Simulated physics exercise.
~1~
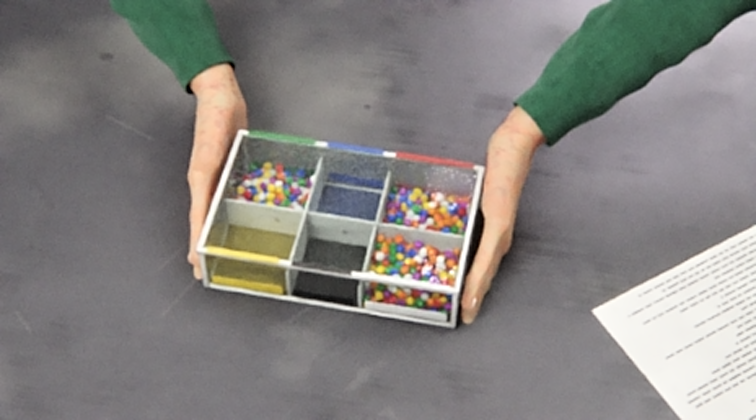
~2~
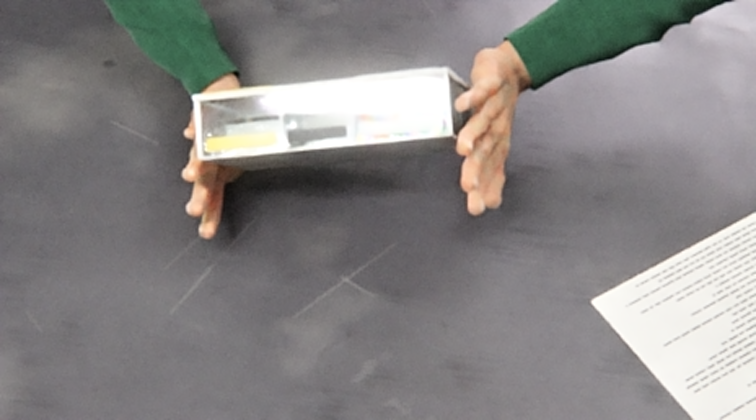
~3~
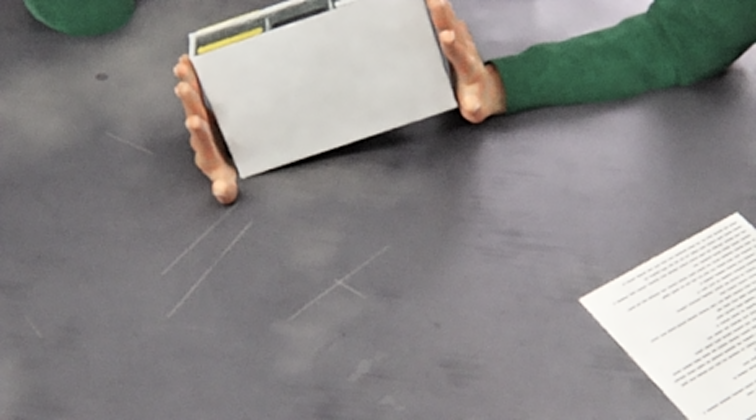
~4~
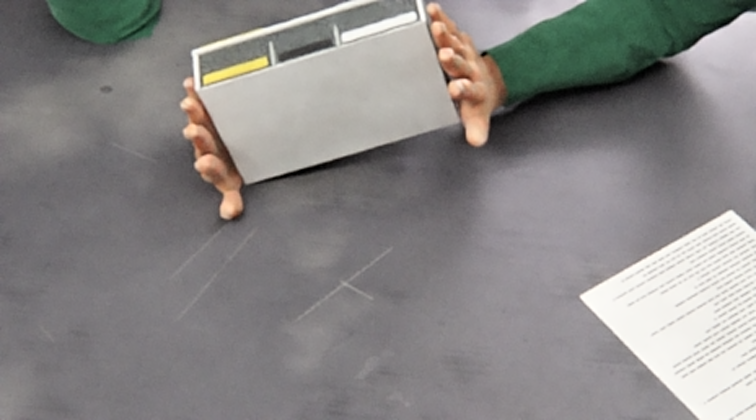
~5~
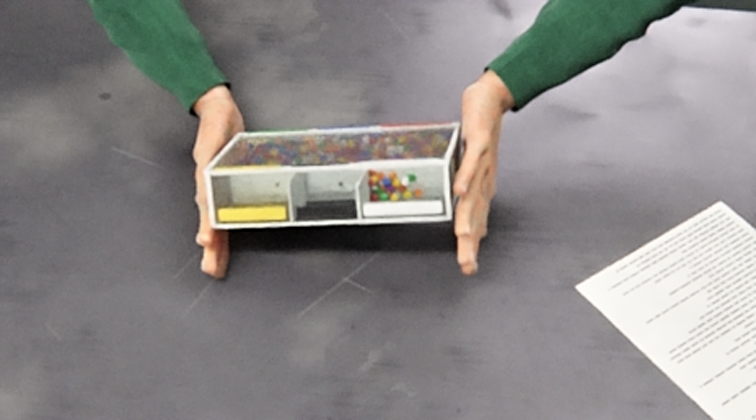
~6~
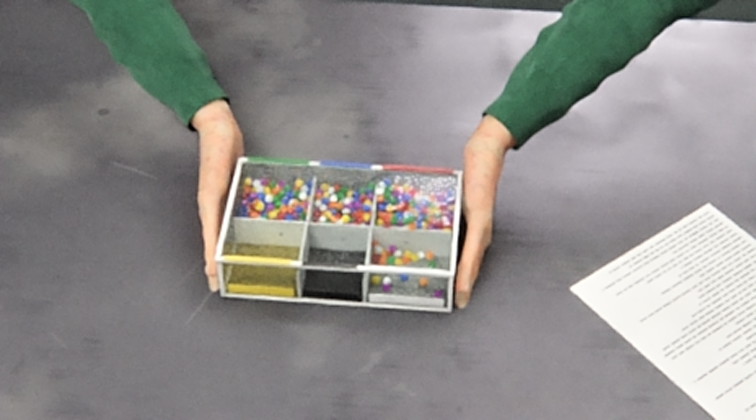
A clear-lidded box of colorful beads, split into six compartments, was lifted by two hands and tipped up until its plain underside showed, then lowered flat again, with beads now in the blue section and fewer in the white one.
